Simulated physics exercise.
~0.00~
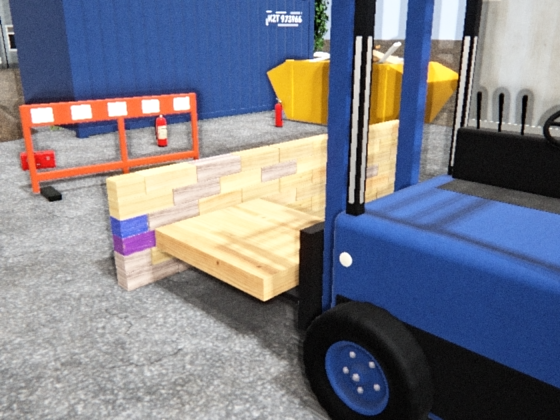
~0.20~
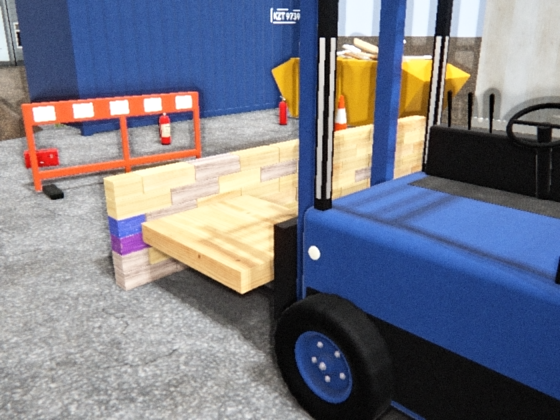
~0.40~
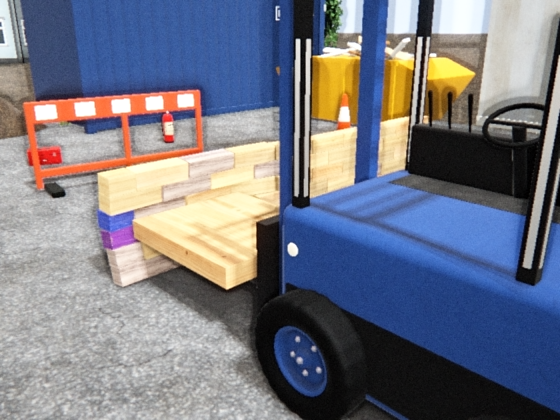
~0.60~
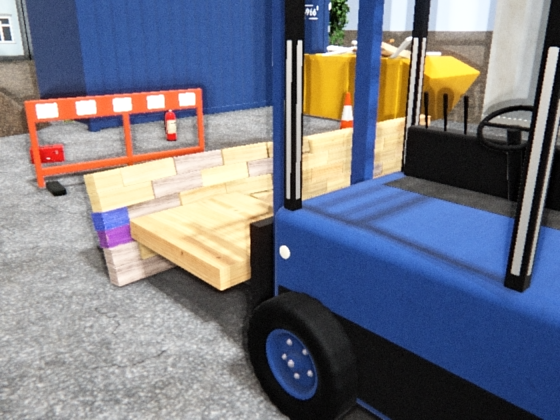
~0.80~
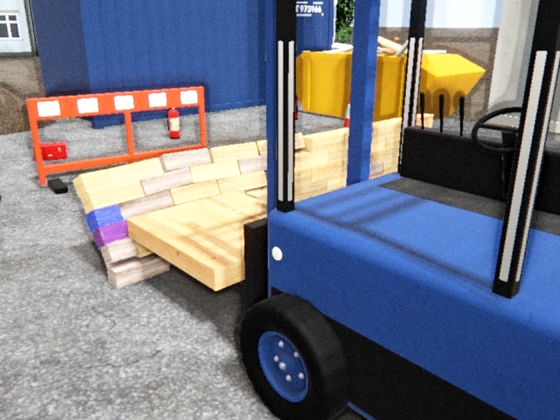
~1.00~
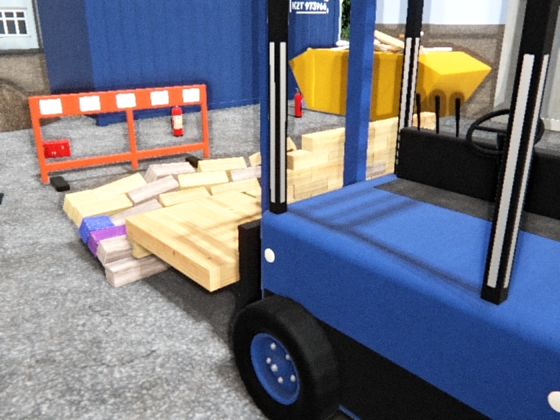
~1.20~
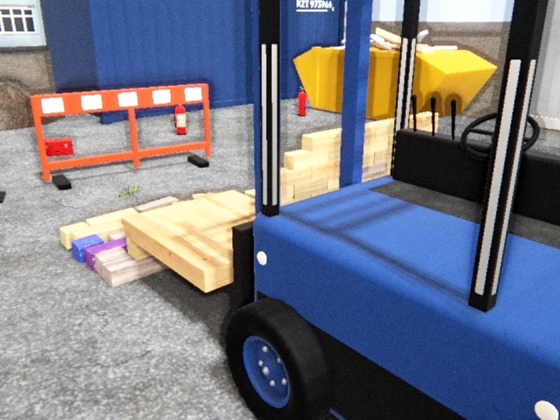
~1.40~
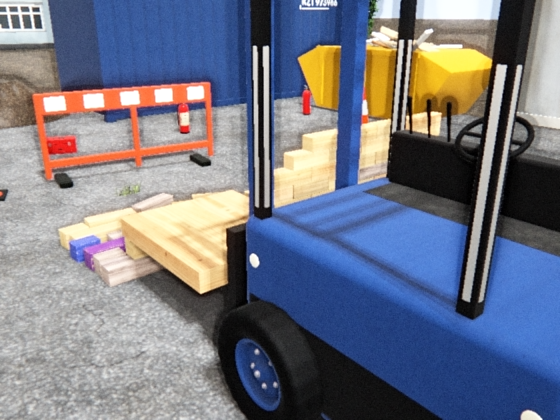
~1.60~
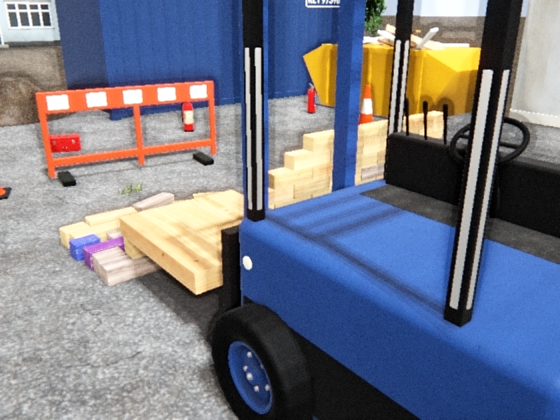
A blue forklift carrying a thick pale wooden block on its forks moves left toward a low wall of stacked timber pieces, with an orange barrier and a blue container behind. The block meets the face of the wall, and the near end starts to lean away from the truck. The forklift all but stops while the leaning section tips further, its courses spreading apart as they fall. The blue and purple pieces at the near end roll over with it. Finally they lie on their sides among the flattened timber, while the far part of the wall still stands in steps.
